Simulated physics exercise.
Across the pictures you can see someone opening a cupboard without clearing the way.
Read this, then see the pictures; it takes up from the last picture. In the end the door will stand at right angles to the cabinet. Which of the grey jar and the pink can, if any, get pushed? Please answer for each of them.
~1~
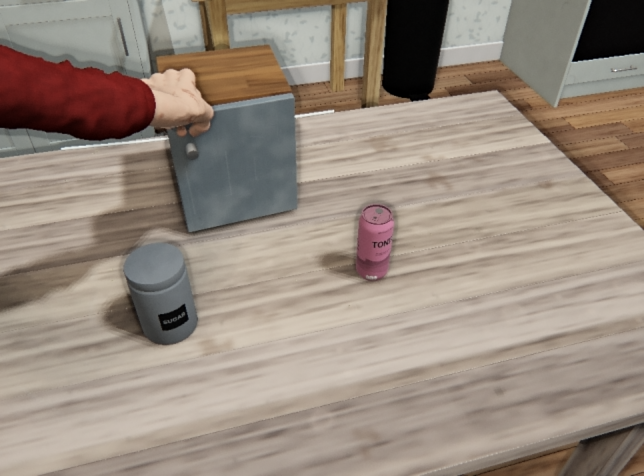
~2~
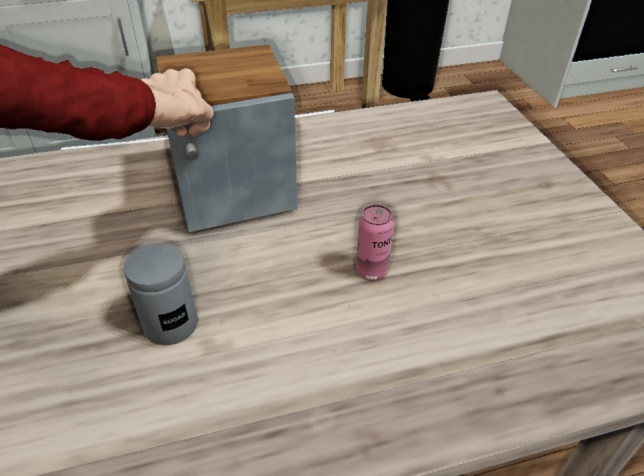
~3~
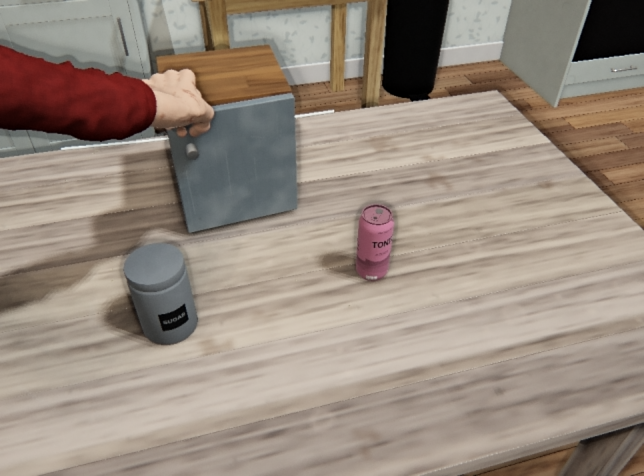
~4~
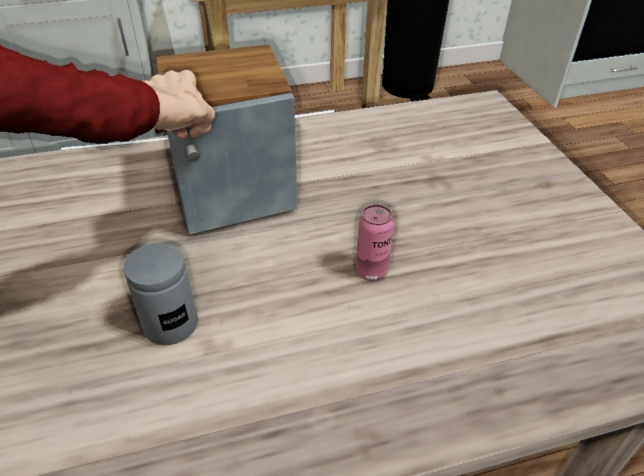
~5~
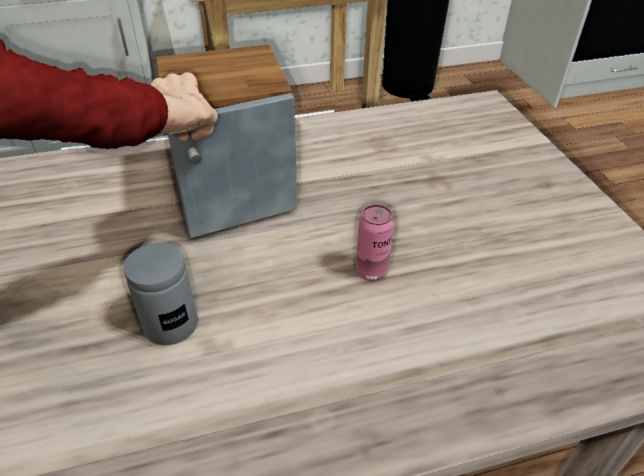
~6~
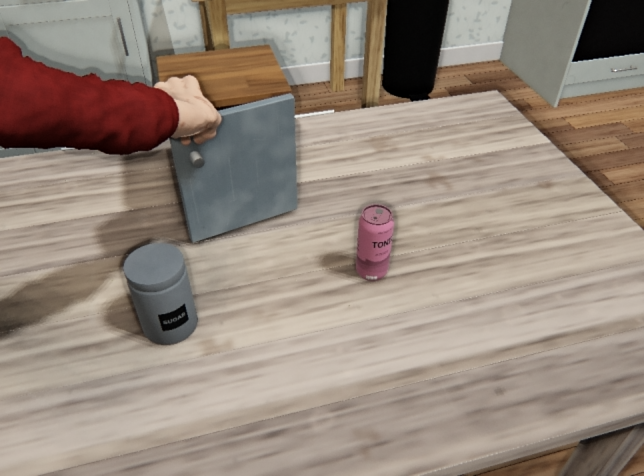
Here the grey jar is not pushed, the pink can is not pushed.
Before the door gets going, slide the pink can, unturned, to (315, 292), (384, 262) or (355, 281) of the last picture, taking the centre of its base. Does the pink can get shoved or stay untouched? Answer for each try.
First it gets pushed, next it stays clear, and last it stays clear.
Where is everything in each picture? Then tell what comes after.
Door 4° open; grey jar (163, 295); pink can (374, 245); door (239, 170), in the first frame.
Door 4° open; pink can (374, 245); door (239, 170), in the second frame.
Door 4° open; grey jar (163, 295); door (240, 170), in the third frame.
Door 6° open; pink can (374, 245); door (240, 171), in the fourth frame.
Door 9° open; grey jar (163, 295); door (241, 173), in the fifth frame.
Door 12° open; grey jar (163, 295); pink can (374, 245); door (242, 175), in the sixth frame.
Then, 0.88 s on from there, door 52° open; grey jar at rest near (163, 295); pink can at rest near (374, 245).
In the end, the grey jar remains where it is, near (163, 295); the pink can remains where it is, near (374, 245).
